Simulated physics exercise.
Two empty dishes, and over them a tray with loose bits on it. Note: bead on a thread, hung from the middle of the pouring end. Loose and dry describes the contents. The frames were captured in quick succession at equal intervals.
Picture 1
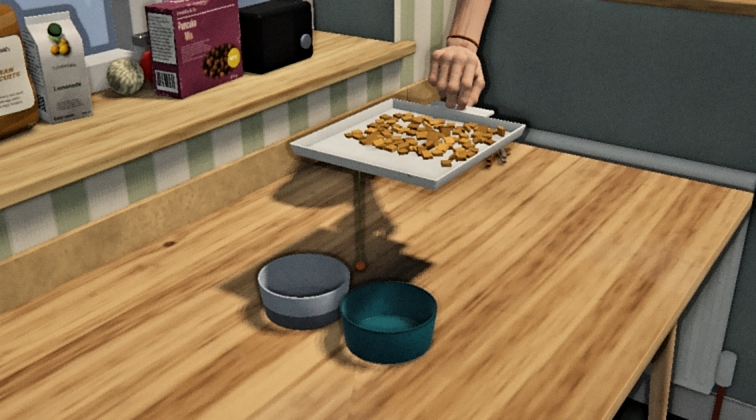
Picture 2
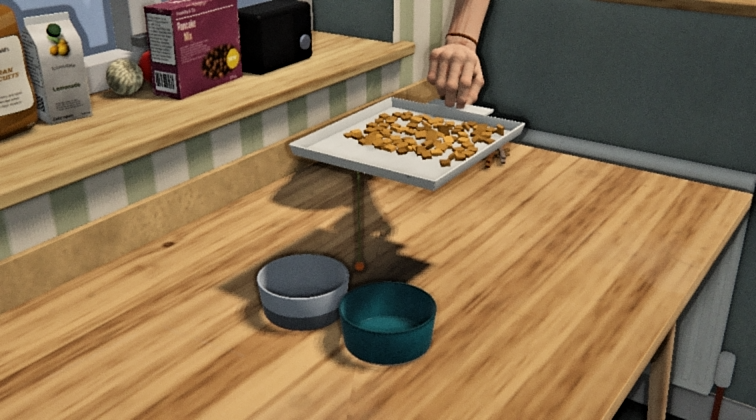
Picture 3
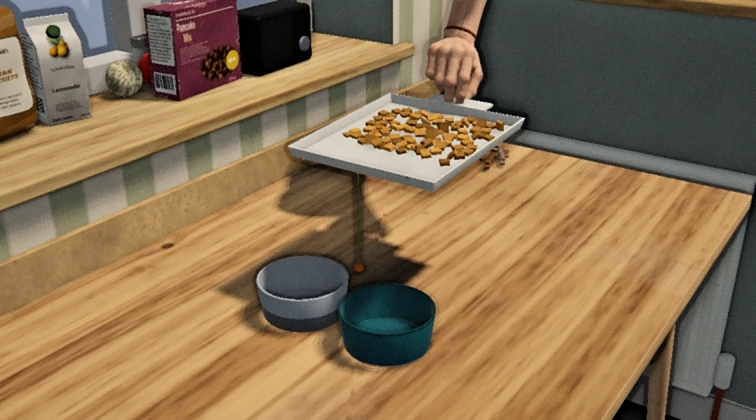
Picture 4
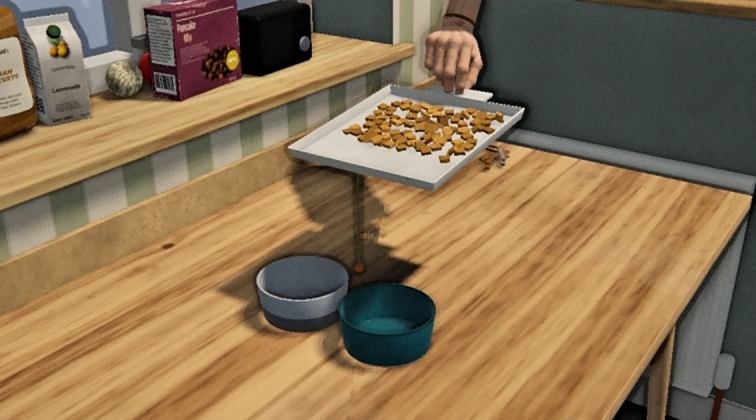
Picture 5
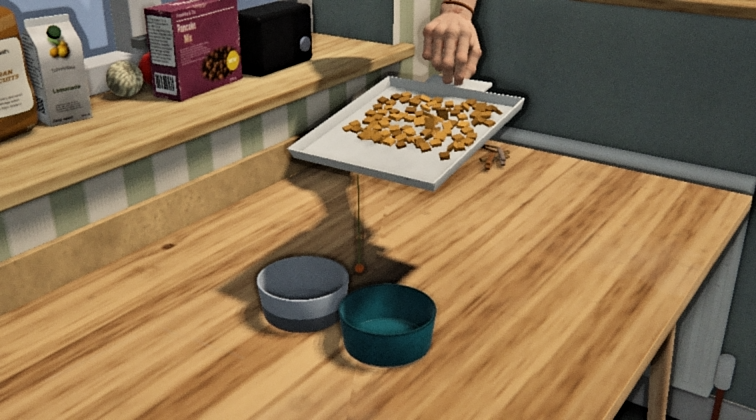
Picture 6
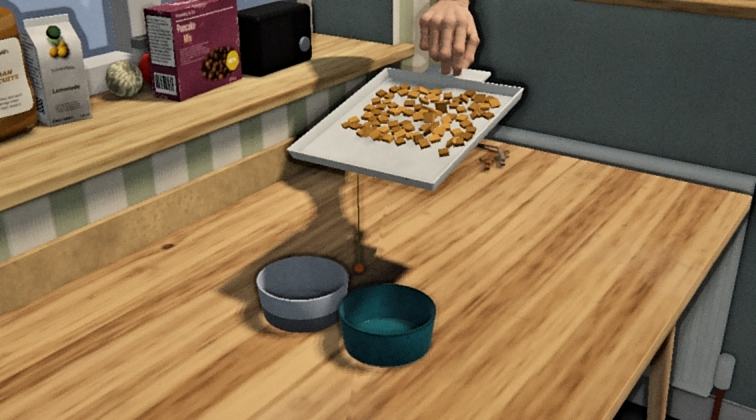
We see a hand holding a tray of loose brown cereal squares above two empty bowls on a wooden table, a bead hanging beneath on a thread; the hand then gradually tilts the tray slightly toward the bowls.
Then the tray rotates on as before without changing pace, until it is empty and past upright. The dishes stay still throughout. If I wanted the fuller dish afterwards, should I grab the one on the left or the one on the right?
Grab the left one.
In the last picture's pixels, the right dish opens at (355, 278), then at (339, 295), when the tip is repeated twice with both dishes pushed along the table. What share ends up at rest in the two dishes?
Roughly 40 %, then roughly 70 %.
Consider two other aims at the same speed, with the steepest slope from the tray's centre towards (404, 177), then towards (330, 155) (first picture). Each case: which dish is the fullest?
The rightmost dish; the leftmost dish.
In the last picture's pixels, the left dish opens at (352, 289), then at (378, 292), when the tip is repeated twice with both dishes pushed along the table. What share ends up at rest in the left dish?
First try: Roughly 40 per cent; second try: Roughly 20 per cent.
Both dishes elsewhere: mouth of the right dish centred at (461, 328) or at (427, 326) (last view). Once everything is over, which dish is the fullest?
Case one: The dish at left. Case two: The dish at left.
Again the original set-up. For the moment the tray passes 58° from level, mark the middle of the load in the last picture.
Around (355, 146).
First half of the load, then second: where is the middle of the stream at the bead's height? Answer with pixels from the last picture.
At about (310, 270), then at (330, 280).
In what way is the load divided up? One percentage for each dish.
The left dish has 60 per cent, the right dish has 30.
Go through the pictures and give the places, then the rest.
In the first frame, corners of the pouring end at (294, 143) and (435, 179), level; middle of the load at (421, 136), cereal squares; left dish at (275, 309); right dish at (361, 342); bead on its thread at (361, 266).
In the second frame, corners of the pouring end at (293, 144) and (434, 179), level; middle of the load at (420, 135).
In the third frame, corners of the pouring end at (293, 146) and (433, 180), tipped barely, level across its low end; middle of the load at (420, 133).
In the fourth frame, corners of the pouring end at (292, 147) and (433, 181), tipped a little, level across its low end; middle of the load at (419, 128).
In the fifth frame, corners of the pouring end at (292, 148) and (433, 181), tipped a little, level across its low end; middle of the load at (419, 122).
In the sixth frame, corners of the pouring end at (292, 148) and (432, 181), tipped a little, level across its low end; middle of the load at (418, 117); left dish at (274, 311); right dish at (359, 345).
Soon, tray tipped steeply; nearly all on the tray; a stray few in the air.
A while on, tray tipped right over; most on the tray; a stray few in the right dish; a stray few in the left dish; a stray few outside both; a stray few in the air.
Towards the end, tray tipped past a quarter turn; about a quarter in the right dish; about half in the left dish; a small part outside both.
Finally, tray tipped past a quarter turn; about a quarter in the right dish; about half in the left dish; a small part outside both.
